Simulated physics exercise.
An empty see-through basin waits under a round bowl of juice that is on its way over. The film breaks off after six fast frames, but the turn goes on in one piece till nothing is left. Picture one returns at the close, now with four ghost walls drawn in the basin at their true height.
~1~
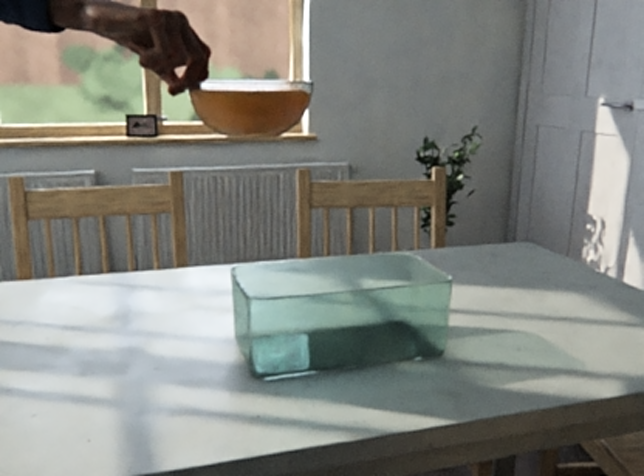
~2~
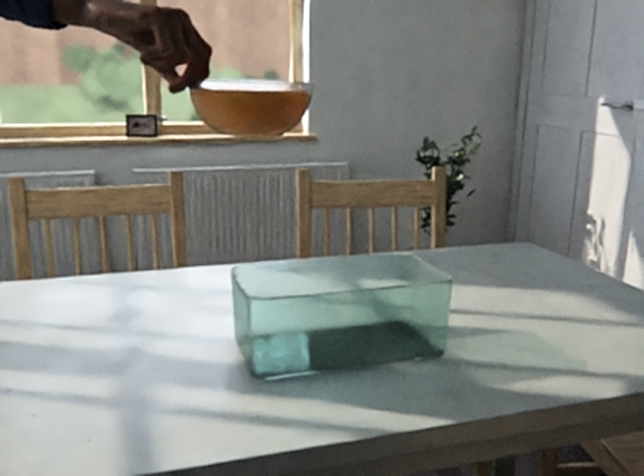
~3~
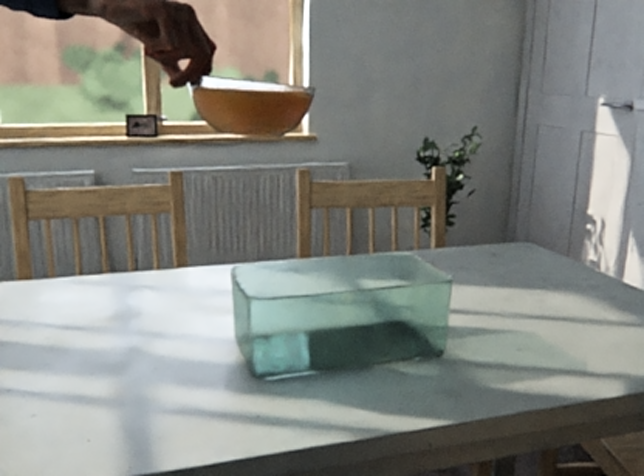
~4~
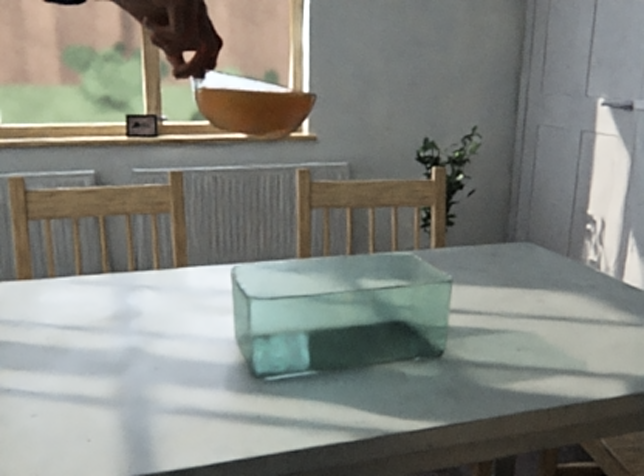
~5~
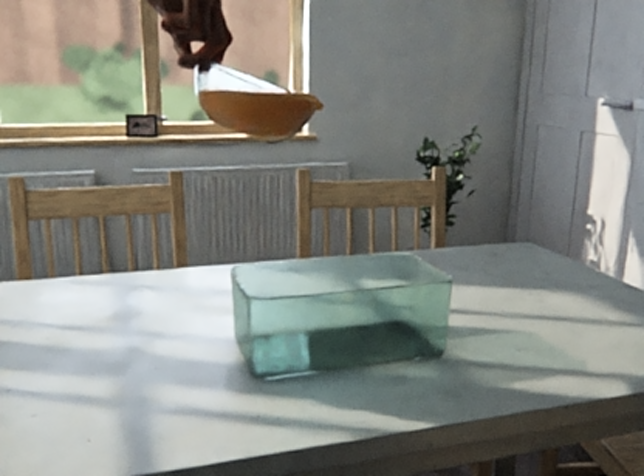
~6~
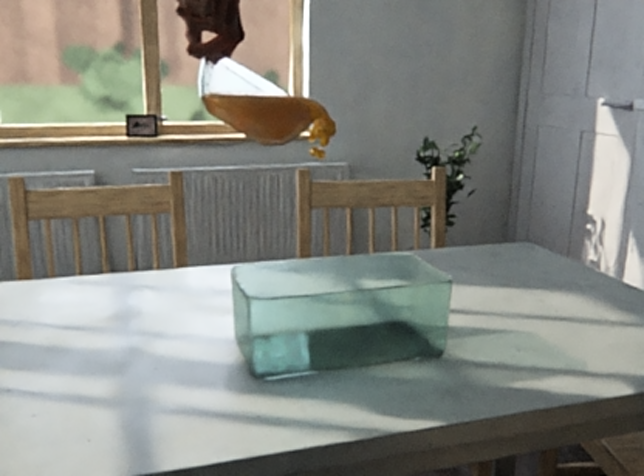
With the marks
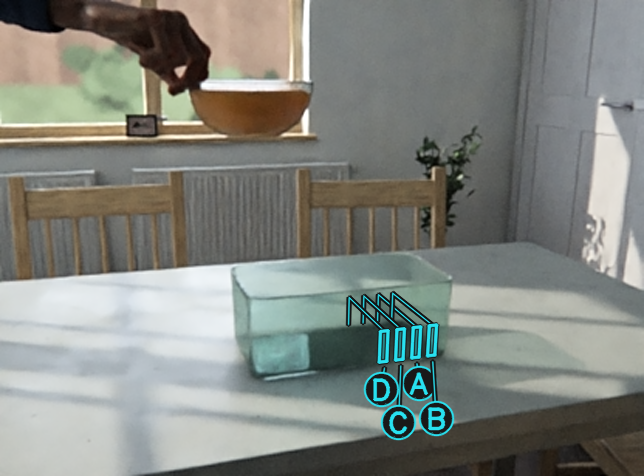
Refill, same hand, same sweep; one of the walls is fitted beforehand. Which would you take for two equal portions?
Use position D.
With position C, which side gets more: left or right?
More ends on the left.
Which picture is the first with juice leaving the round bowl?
Picture 5.
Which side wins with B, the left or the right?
The left one.
In cyan, A at (416, 363); B at (432, 361); C at (400, 365); D at (384, 367).
If A is chosen, about 94 % ends left of the wall and 4 % right of it.
If B is chosen, about 89 % ends left of the wall and 9 % right of it.
If C is chosen, about 76 % ends left of the wall and 21 % right of it.
If D is chosen, about 48 % ends left of the wall and 50 % right of it.
